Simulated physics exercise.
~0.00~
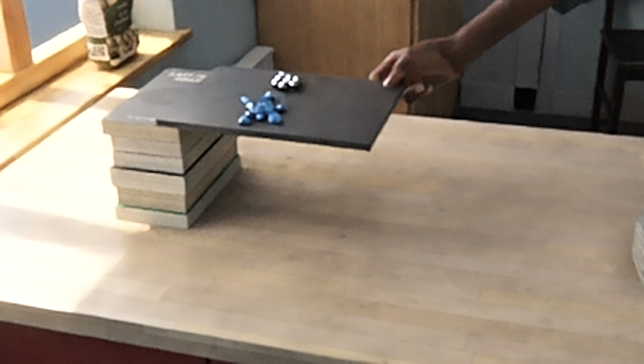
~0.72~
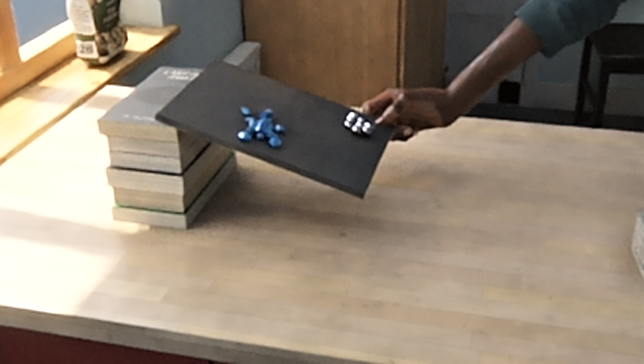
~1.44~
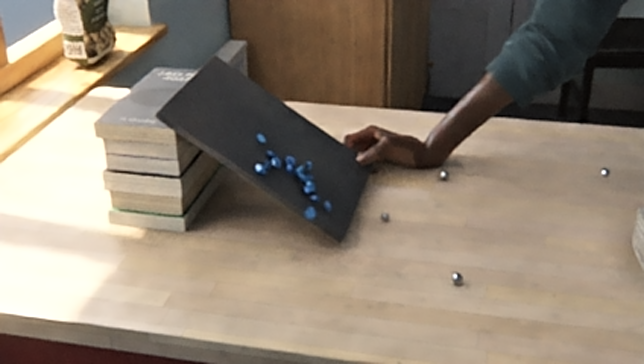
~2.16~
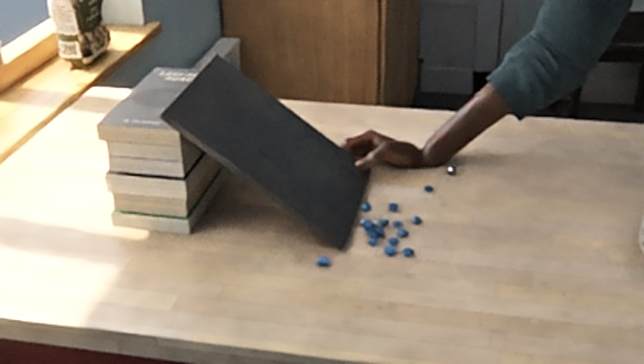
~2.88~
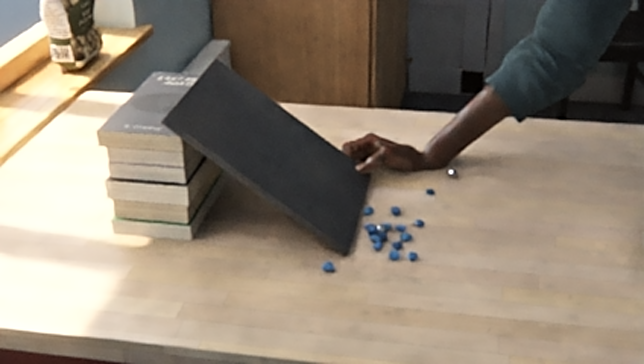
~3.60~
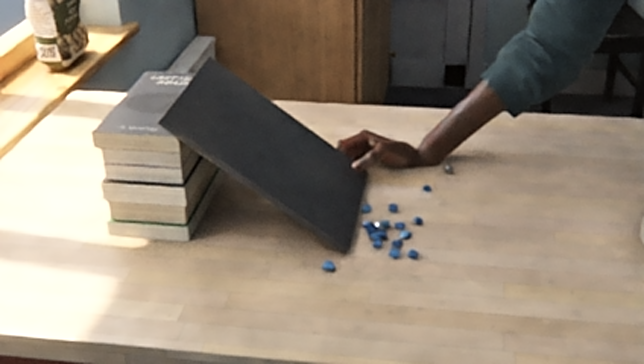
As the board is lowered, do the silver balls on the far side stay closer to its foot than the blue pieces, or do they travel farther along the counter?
The silver balls travel farther, scattering out across the counter until nearly all are out of view, while the blue pieces settle close to the foot of the board.
